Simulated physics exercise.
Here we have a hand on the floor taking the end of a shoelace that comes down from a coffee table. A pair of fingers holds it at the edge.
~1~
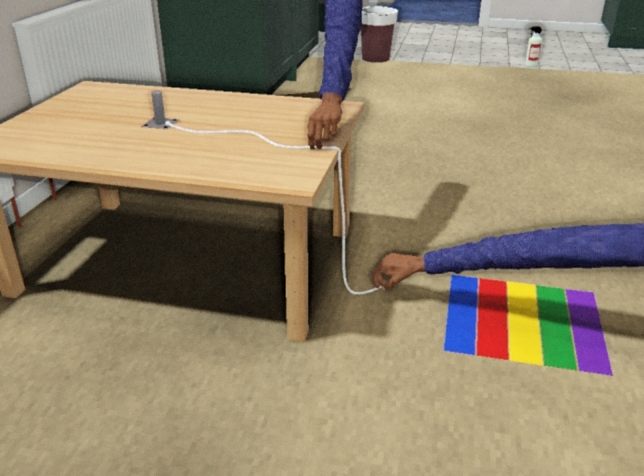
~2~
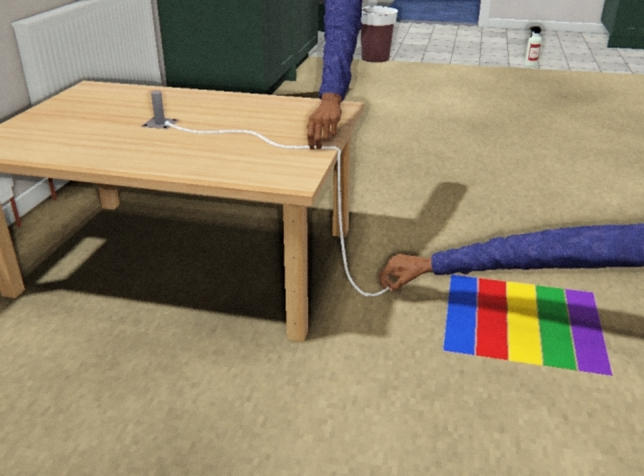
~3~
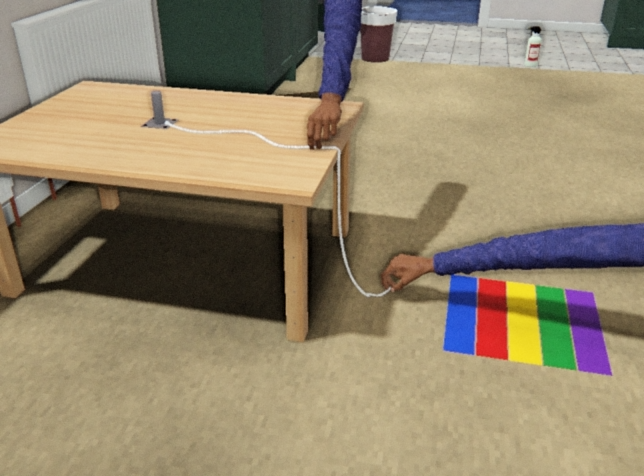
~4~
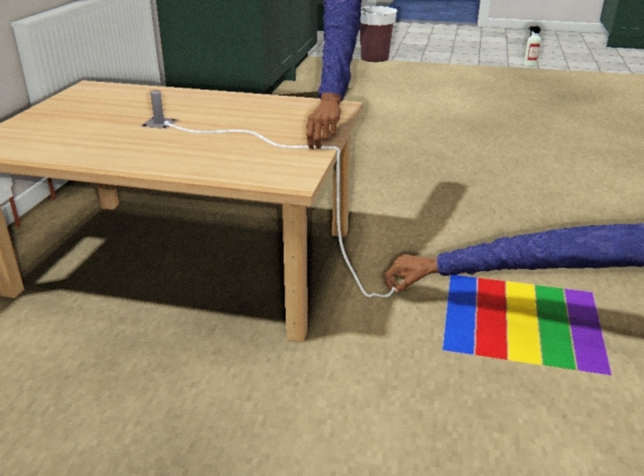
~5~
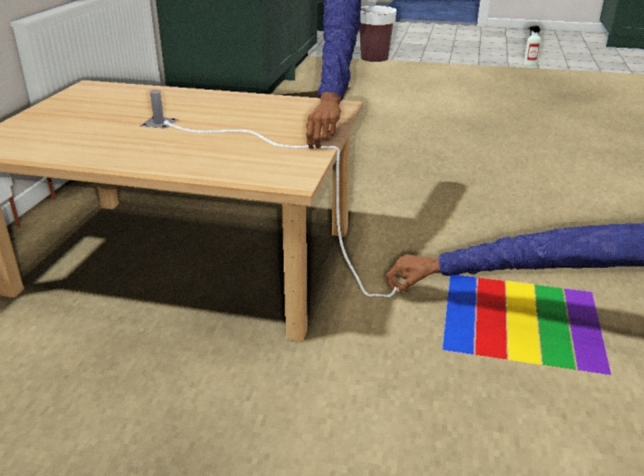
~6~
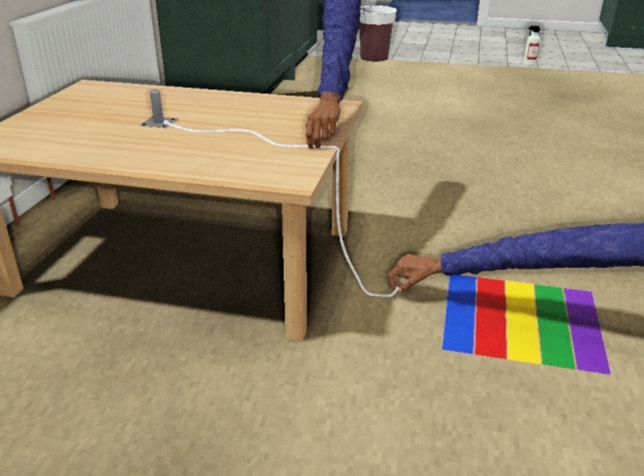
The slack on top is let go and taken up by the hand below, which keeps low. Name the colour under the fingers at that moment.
Red.
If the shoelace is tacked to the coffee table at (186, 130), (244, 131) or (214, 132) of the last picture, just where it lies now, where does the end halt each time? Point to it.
Approximately (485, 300), (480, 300) and (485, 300), respectively.
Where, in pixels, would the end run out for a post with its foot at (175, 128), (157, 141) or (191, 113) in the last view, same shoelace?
Around (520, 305), then (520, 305), then (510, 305).
Early on, end near (430, 292); short of the strips.
Midway, end near (468, 297); over blue.
At the end of the slack, end near (490, 300); over red. It halts on the red strip.
